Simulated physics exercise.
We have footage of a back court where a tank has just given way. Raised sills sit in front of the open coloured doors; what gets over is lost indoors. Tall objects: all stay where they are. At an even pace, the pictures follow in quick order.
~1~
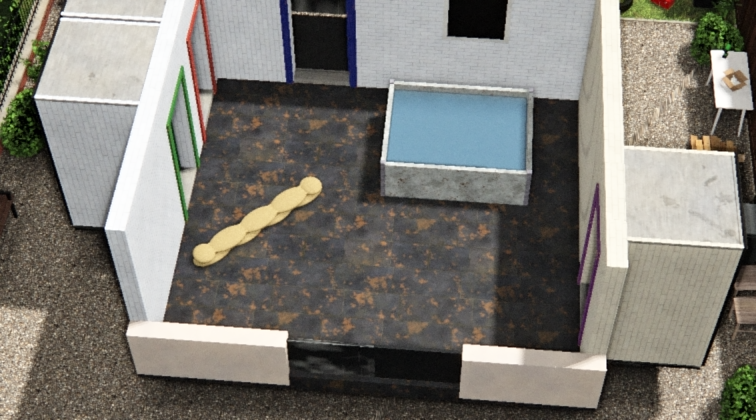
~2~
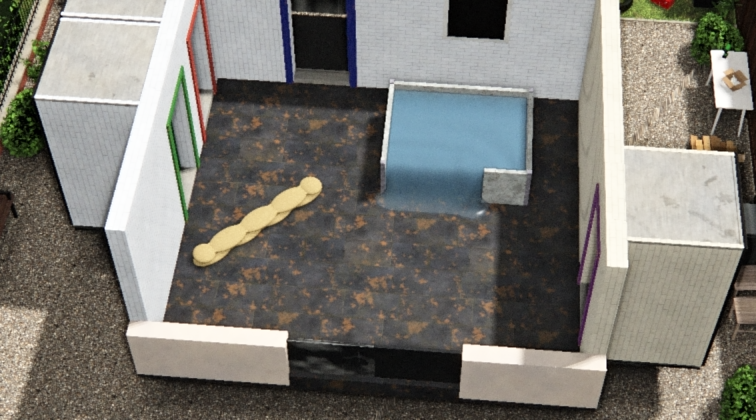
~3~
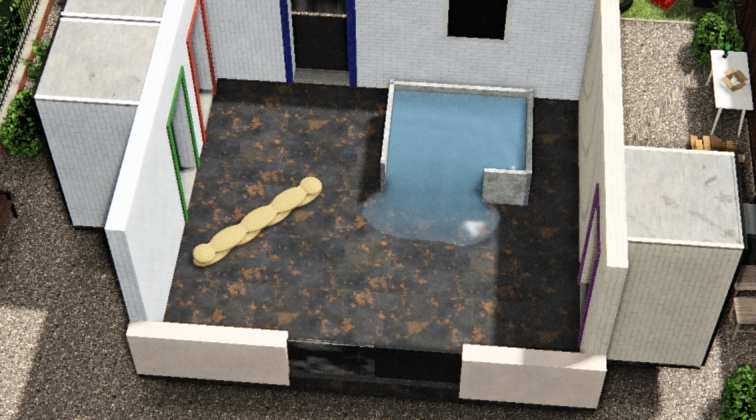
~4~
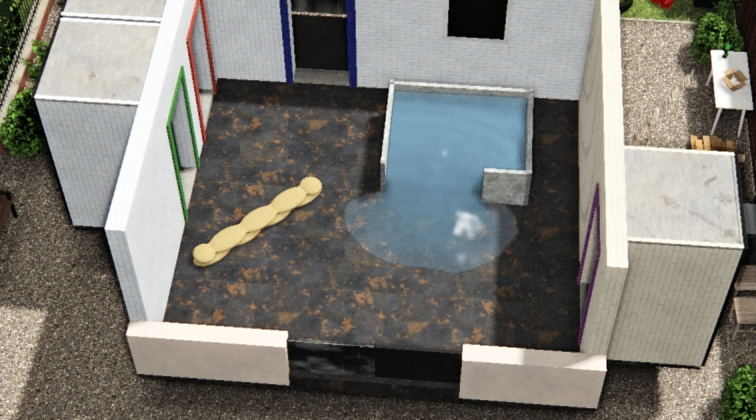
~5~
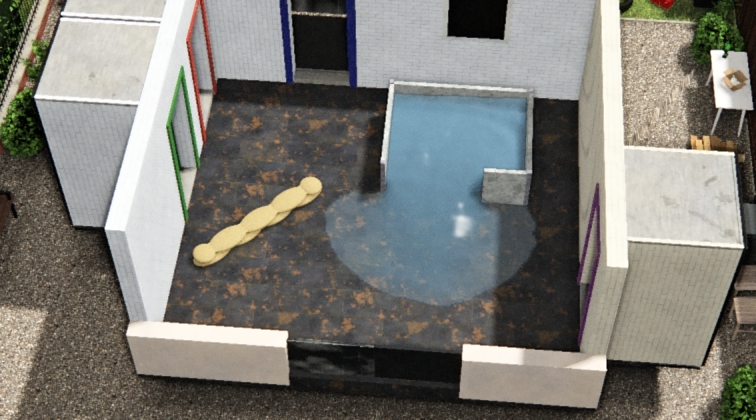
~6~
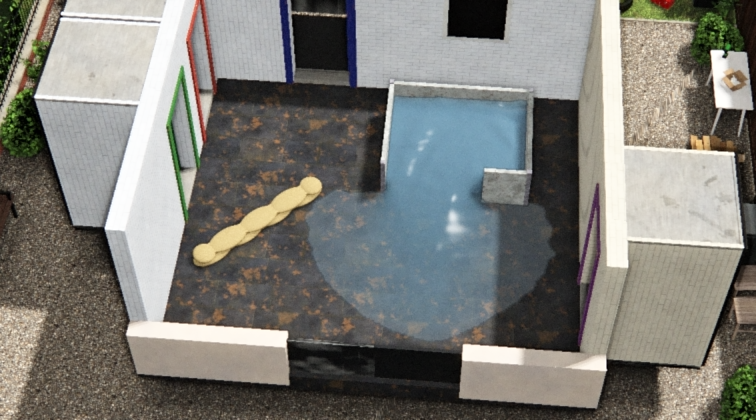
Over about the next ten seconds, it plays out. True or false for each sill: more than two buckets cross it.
Red door - false; purple door - true; blue door - false; green door - false.
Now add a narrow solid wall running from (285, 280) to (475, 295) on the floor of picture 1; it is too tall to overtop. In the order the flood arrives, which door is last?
The blue one comes last.
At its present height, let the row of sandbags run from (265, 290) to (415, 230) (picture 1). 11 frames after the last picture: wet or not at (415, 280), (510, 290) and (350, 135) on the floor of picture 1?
Spot one: Drenched; spot two: Drenched; spot three: Still bare.
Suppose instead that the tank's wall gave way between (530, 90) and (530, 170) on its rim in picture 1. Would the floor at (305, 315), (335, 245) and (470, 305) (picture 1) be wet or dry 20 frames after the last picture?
Sequence: Wetted / spared / wetted.
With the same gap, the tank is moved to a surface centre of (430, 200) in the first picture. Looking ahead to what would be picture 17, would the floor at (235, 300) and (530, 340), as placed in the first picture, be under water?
Taking them in the order given, I'd call it drenched and then drenched.
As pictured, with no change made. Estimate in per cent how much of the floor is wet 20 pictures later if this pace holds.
I'd estimate some 60 per cent.
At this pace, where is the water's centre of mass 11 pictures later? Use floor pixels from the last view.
Close to (418, 248).
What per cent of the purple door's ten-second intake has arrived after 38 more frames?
That share would be near 80 %.
A moment on, water covers 40 % of the floor; the red door not reached, the purple door wet at the sill, nothing in, the blue door not reached, the green door not reached.
Next, water covers 50 % of the floor; the red door not reached, the purple door wet at the sill, nothing in, the blue door not reached, the green door not reached.
Then, water covers 60 % of the floor; the red door not reached, the purple door under two buckets in, the blue door not reached, the green door wet at the sill, nothing in.
Later, water covers 90 % of the floor; the red door wet at the sill, nothing in, the purple door over two buckets in, the blue door wet at the sill, nothing in, the green door wet at the sill, nothing in.
In the end, water covers 95 % of the floor; the red door wet at the sill, nothing in, the purple door over two buckets in, the blue door under two buckets in, the green door wet at the sill, nothing in.
